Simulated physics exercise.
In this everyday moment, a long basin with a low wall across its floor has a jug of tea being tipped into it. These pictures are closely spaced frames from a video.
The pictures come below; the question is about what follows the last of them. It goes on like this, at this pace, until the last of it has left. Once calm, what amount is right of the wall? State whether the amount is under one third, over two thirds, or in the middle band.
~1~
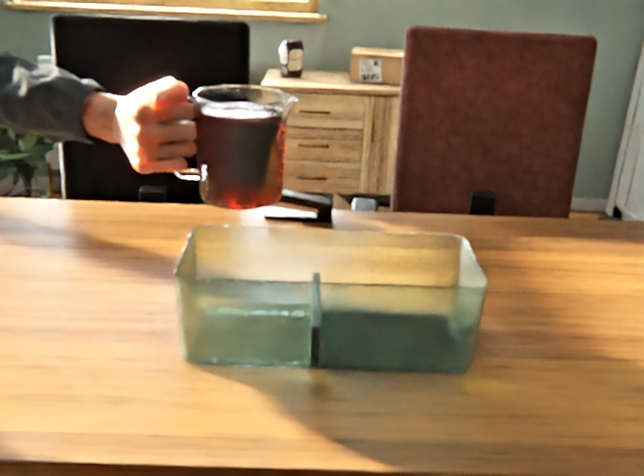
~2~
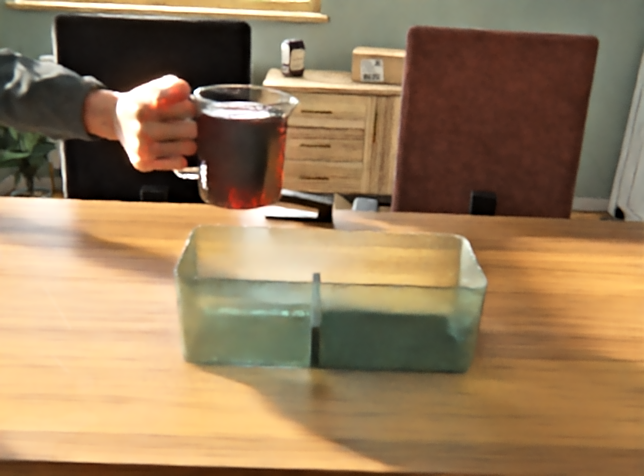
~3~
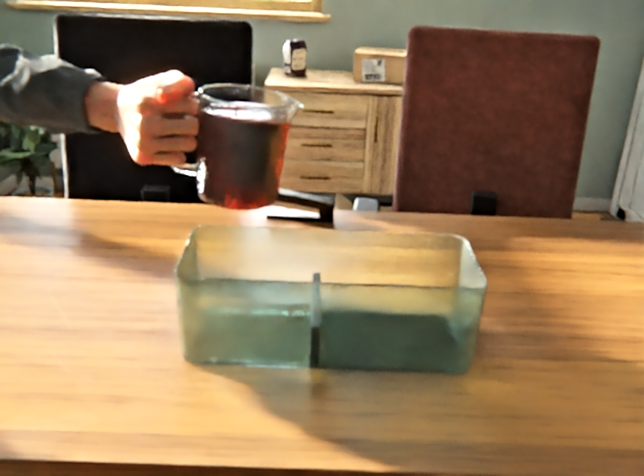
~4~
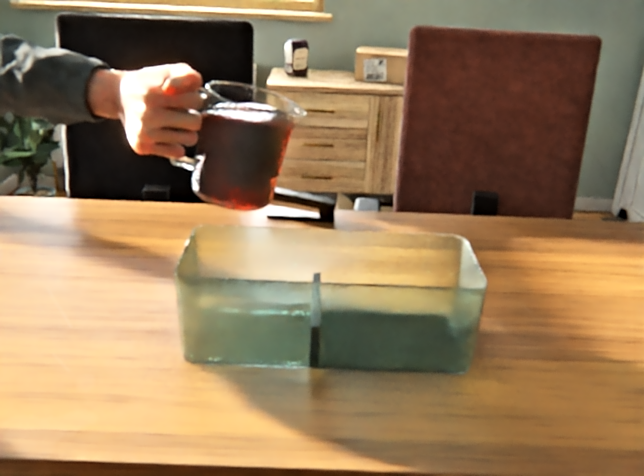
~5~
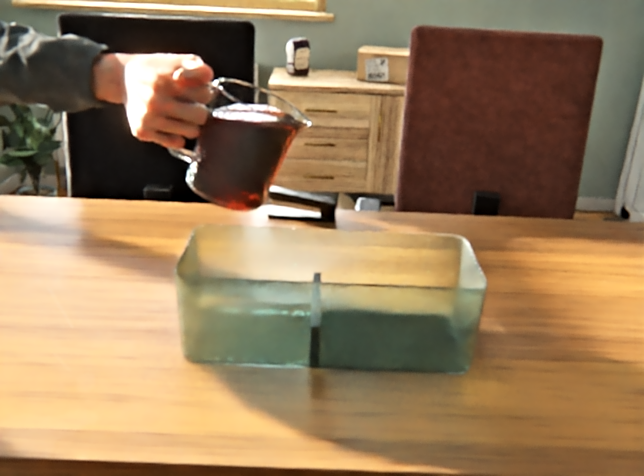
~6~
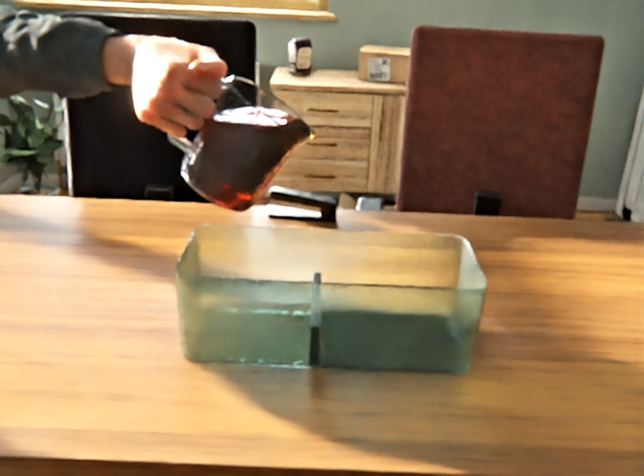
The share right of the wall will be large, beyond two thirds.
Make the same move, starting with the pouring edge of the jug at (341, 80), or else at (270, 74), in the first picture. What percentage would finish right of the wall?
It comes to about 95 %, followed by about 80 %.
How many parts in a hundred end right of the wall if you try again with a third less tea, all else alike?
Estimate: Close to 95 per cent.
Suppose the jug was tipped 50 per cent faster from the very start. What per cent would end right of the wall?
Near 95 %.
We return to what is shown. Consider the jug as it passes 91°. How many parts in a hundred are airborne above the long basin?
Estimated at 25 per cent or so.
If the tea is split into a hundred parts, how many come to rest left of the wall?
5 % or thereabouts.
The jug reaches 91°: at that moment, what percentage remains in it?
I'd put it near 60 %.
A moment on, the jug is tipped on its side and 62 per cent is still to pour, 0 is left of the wall and 15 right of it.
Next, the jug is tipped right over and 16 per cent is still to pour, 1 is left of the wall and 68 right of it.
Then the jug is tipped right over and 2 per cent is still to pour, 2 is left of the wall and 92 right of it.
Later the jug is tipped right over and 0 per cent is still to pour, 3 is left of the wall and 96 right of it.
At rest 3 per cent lies left of the wall, 96 right of it and 1 outside.
